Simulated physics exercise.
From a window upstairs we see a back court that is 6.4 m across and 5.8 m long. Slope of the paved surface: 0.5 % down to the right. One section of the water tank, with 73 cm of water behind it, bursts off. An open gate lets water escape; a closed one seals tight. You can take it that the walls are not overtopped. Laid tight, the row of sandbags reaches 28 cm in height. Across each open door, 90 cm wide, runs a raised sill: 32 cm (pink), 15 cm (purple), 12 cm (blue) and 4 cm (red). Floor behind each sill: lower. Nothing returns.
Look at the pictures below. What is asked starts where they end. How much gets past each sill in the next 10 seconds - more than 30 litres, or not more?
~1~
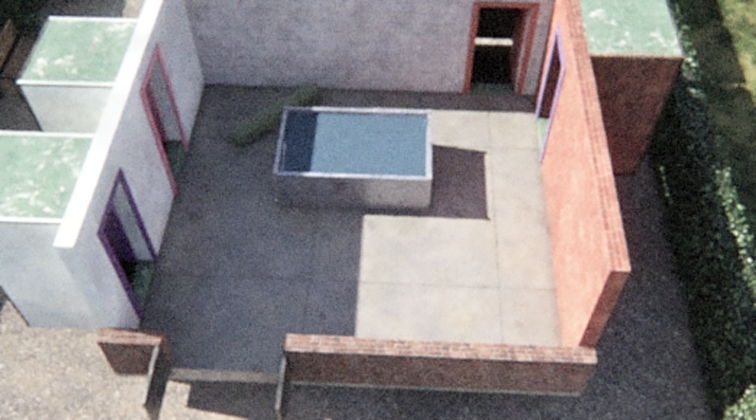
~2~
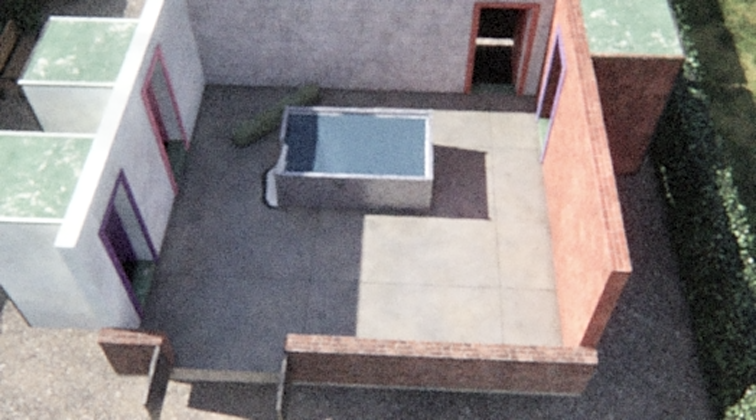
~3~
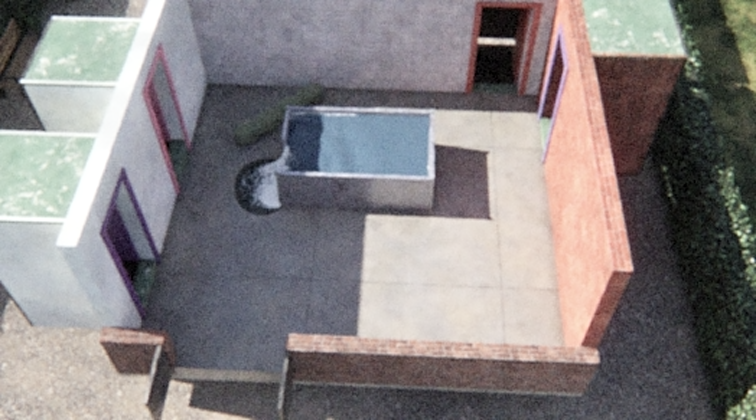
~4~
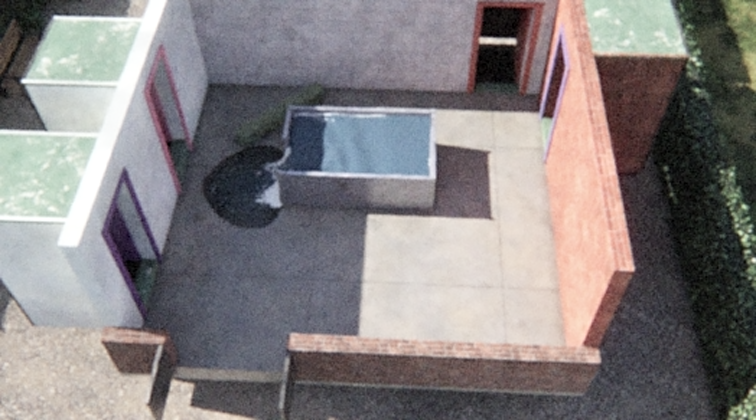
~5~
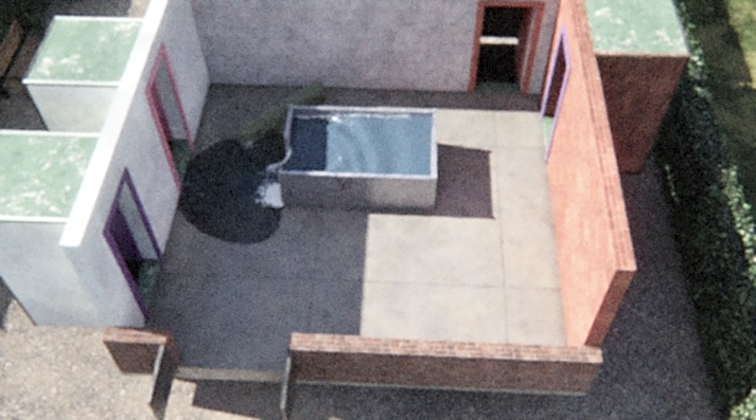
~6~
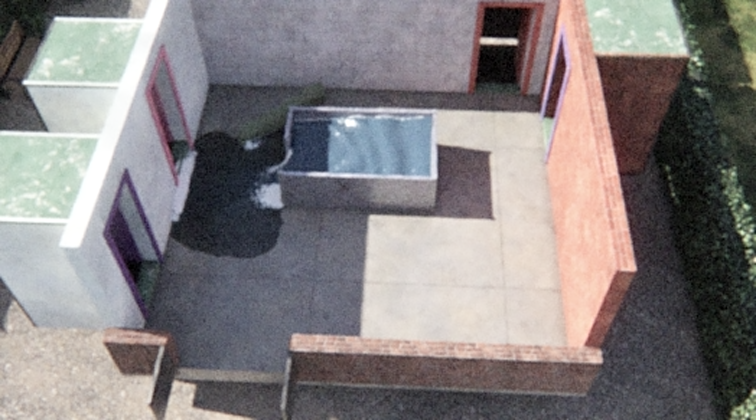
As I see it, at the pink door the total will be lower than the limit, at the purple door the total will be lower than the limit, at the blue door the total will be lower than the limit, at the red door the total will be lower than the limit.
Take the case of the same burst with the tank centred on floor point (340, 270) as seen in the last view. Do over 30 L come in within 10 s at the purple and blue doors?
Checking the limit: The purple door is beyond it and the blue door is within it.
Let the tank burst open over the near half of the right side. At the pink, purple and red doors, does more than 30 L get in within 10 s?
Door pink stays within, door purple stays within, door red goes beyond.
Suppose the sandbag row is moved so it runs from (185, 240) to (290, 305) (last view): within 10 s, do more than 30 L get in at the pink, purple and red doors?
Note - pink: Limit held; purple: Limit held; red: Limit exceeded.
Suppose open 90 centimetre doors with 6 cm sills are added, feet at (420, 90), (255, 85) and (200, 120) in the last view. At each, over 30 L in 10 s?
First doorway falls short, second gets there, third gets there.
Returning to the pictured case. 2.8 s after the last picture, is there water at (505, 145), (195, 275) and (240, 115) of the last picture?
Listed in turn: Spared so far / swamped / swamped.
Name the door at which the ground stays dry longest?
Blue.
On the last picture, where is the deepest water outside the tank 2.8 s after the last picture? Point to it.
Position: About (293, 88).
Then, 0.7 s after the last picture water covers 20 % of the floor and is deepest (38 cm) near (184, 184); pink door 36 cm at the sill, 2 L in, purple door 12 cm at the sill, 0 L in, blue door not reached, red door not reached.
Then, 1.5 s after the last picture water covers 25 % of the floor and is deepest (36 cm) near (186, 176); pink door 33 cm at the sill, 7 L in, purple door 14 cm at the sill, 0 L in, blue door not reached, red door not reached.
Then, 2.8 s after the last picture water covers 35 % of the floor and is deepest (32 cm) near (293, 88); pink door 21 cm at the sill, 9 L in, purple door 10 cm at the sill, 1 L in, blue door not reached, red door not reached.
Then, 5.3 s after the last picture water covers 60 % of the floor and is deepest (26 cm) near (290, 107); pink door 18 cm at the sill, 9 L in, purple door 7 cm at the sill, 1 L in, blue door 3 cm at the sill, 0 L in, red door 1 cm at the sill, 0 L in.
Then, 9.3 s after the last picture water covers 85 % of the floor and is deepest (16 cm) near (138, 351); pink door 9 cm at the sill, 9 L in, purple door 7 cm at the sill, 1 L in, blue door 5 cm at the sill, 0 L in, red door 5 cm at the sill, 0 L in.
